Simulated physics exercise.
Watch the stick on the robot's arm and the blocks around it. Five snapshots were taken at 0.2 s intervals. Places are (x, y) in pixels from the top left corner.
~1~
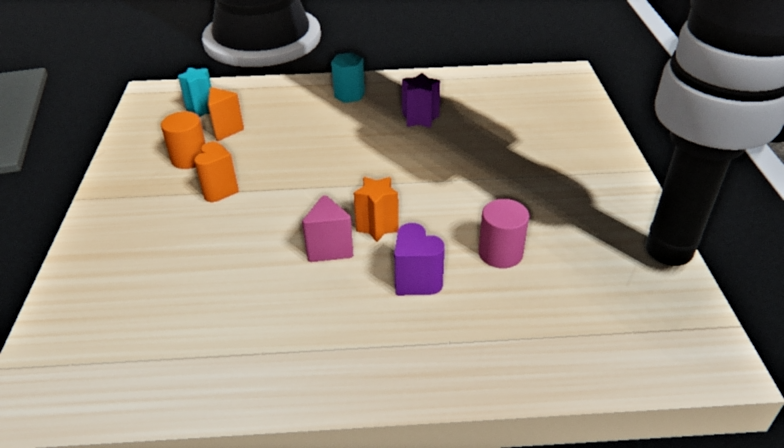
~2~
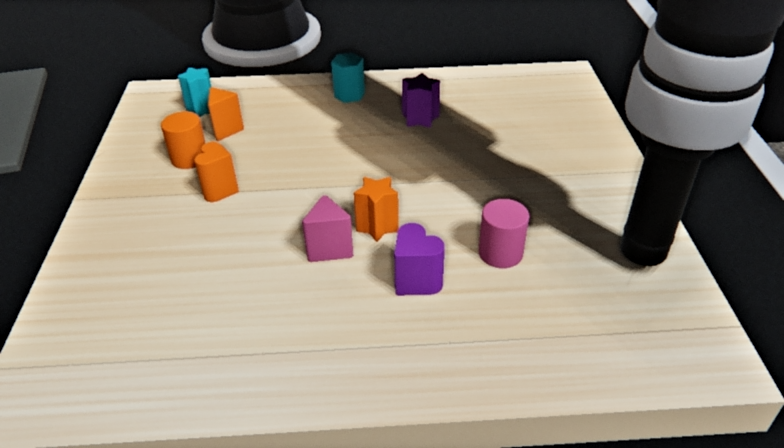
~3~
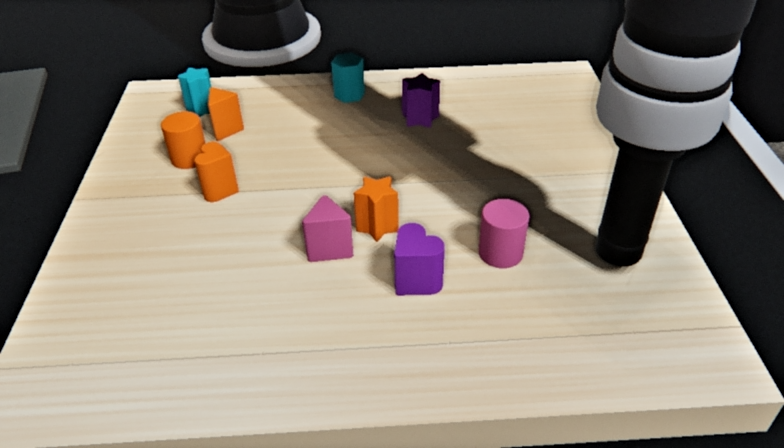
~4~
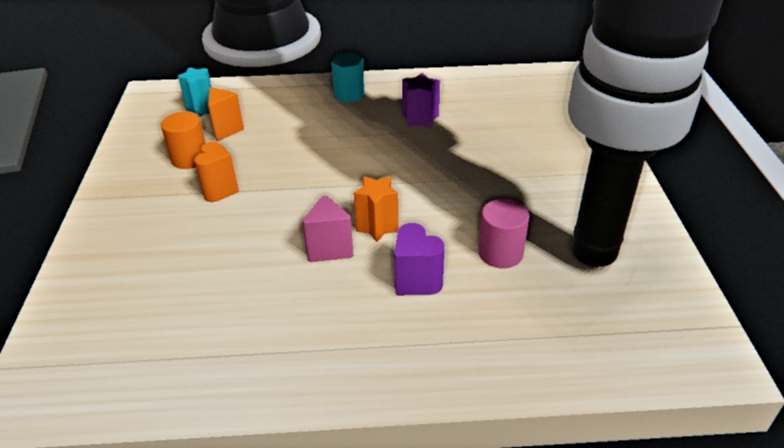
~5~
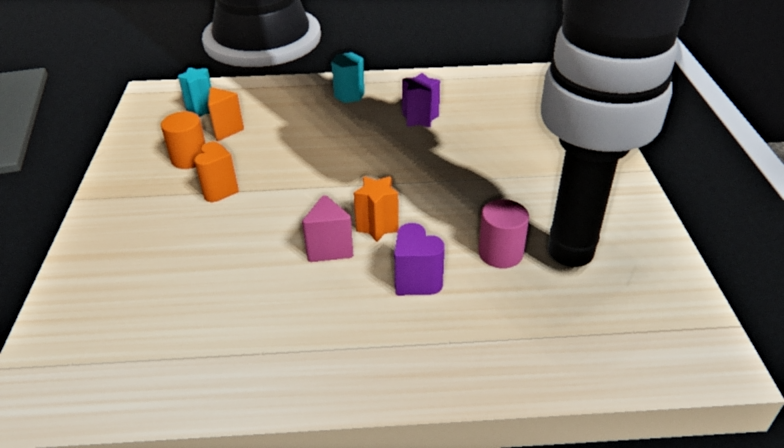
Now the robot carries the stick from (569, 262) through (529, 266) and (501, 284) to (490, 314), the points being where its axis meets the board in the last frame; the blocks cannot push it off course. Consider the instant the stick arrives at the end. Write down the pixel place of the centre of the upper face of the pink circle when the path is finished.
It ends at (478, 211).
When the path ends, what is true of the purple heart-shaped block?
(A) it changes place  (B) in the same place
B - in the same place.
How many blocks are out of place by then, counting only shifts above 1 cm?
Of all the blocks, just one travels more than a centimetre.
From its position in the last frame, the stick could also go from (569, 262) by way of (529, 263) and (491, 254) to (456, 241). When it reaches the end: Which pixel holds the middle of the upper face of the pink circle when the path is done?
Its top middle is near (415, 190).
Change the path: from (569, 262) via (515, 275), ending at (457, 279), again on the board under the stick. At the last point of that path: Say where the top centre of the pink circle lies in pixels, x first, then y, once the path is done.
It should be at (473, 206) by then.
On the path given first. Halfway along, stick (513, 263); pink circle (478, 211).
At the end, stick (491, 304); purple heart-shaped block not moved; pink circle (478, 211).
